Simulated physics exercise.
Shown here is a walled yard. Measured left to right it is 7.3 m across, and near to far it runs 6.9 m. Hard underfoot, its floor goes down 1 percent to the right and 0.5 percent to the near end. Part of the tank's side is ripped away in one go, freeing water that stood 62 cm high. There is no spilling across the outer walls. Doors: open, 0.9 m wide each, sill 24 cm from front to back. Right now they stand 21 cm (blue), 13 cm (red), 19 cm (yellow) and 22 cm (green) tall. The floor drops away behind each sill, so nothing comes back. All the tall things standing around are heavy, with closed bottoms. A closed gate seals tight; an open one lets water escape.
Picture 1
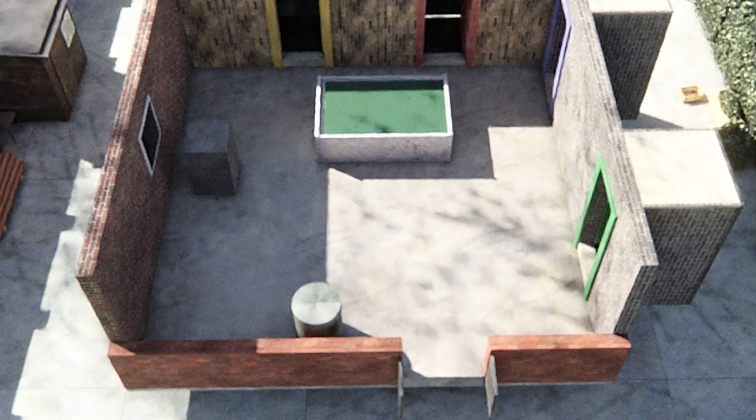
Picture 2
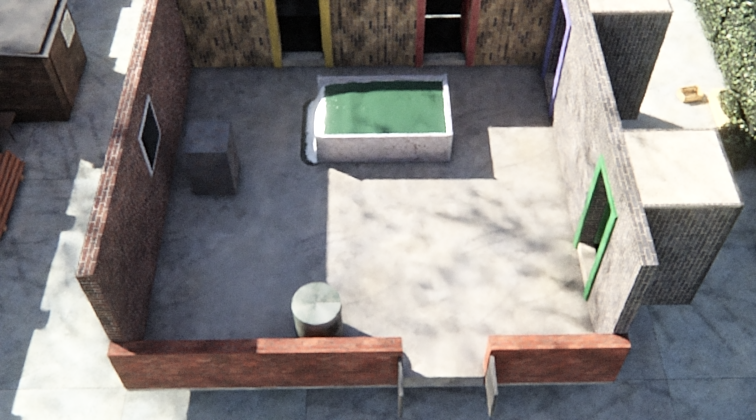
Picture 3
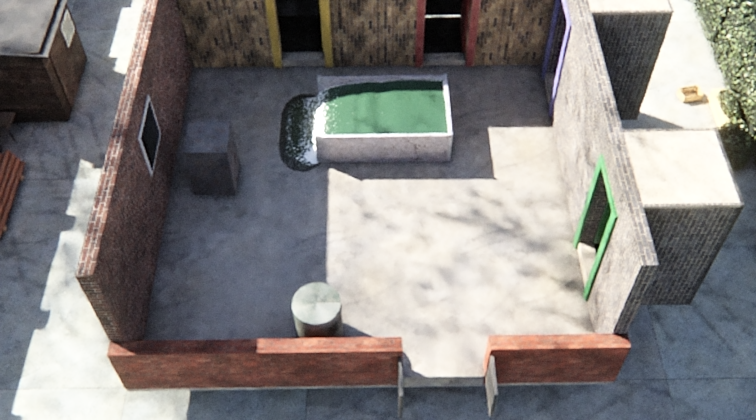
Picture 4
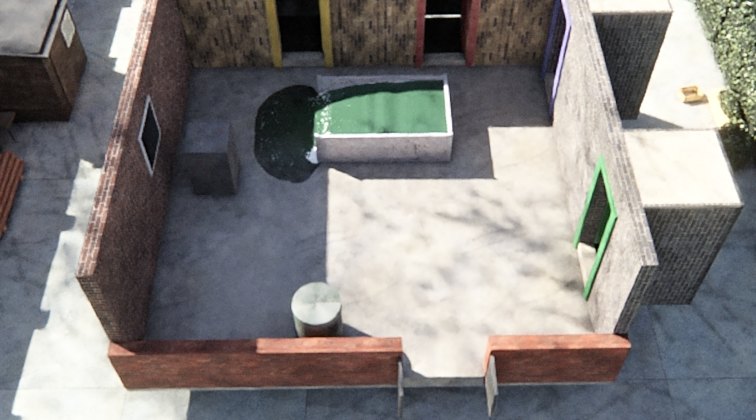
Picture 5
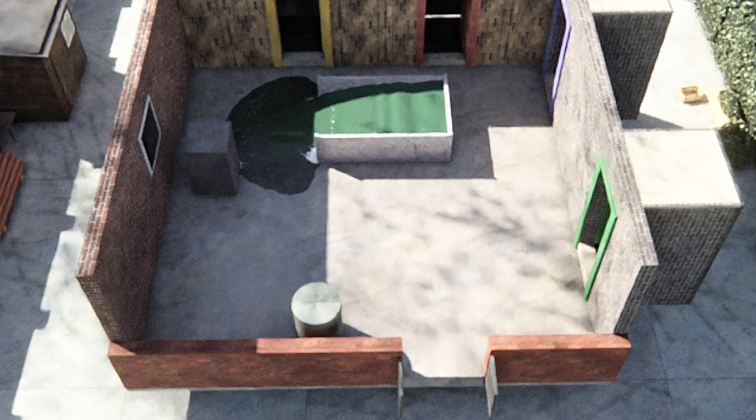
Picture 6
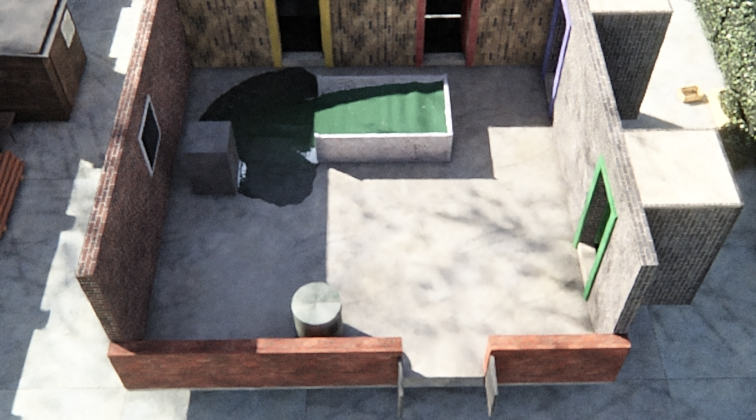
Green water pouring from the left side of a rectangular tank, spreading across the walled yard's floor and around a grey block.
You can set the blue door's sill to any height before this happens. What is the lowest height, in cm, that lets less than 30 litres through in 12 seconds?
About 10 cm.
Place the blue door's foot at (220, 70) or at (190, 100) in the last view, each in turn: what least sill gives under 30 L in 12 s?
Minimums: Roughly 23 cm and 22 cm.
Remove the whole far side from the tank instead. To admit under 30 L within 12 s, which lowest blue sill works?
Then something near 20 cm.
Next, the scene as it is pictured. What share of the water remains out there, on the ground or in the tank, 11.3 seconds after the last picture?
I'd say near 98 per cent is still there.
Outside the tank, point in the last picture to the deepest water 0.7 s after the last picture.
Near (187, 153).
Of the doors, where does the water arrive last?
Green, last of all.
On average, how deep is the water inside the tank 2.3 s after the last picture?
Roughly 18 cm.
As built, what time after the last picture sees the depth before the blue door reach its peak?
6.0 s.
Then, 0.7 s after the last picture water covers 20 % of the floor, deepest (32 cm) near (187, 153); it has not reached the blue door.
Then, 2.3 s after the last picture water covers 35 % of the floor, deepest (30 cm) near (191, 81); it has not reached the blue door.
Then, 11.3 s after the last picture water covers 95 % of the floor, deepest (11 cm) near (504, 362); 7 cm at the blue door, 0 litres in over its 21 cm sill.
At the blue door as built, the water peaked near 14 cm, 5.9 s after the last picture.
Run again over the same 12 s with other heights there, 58 litres in over 8 cm, 18 litres over 11 cm. The limit of 30 litres is kept from about 10 cm up.
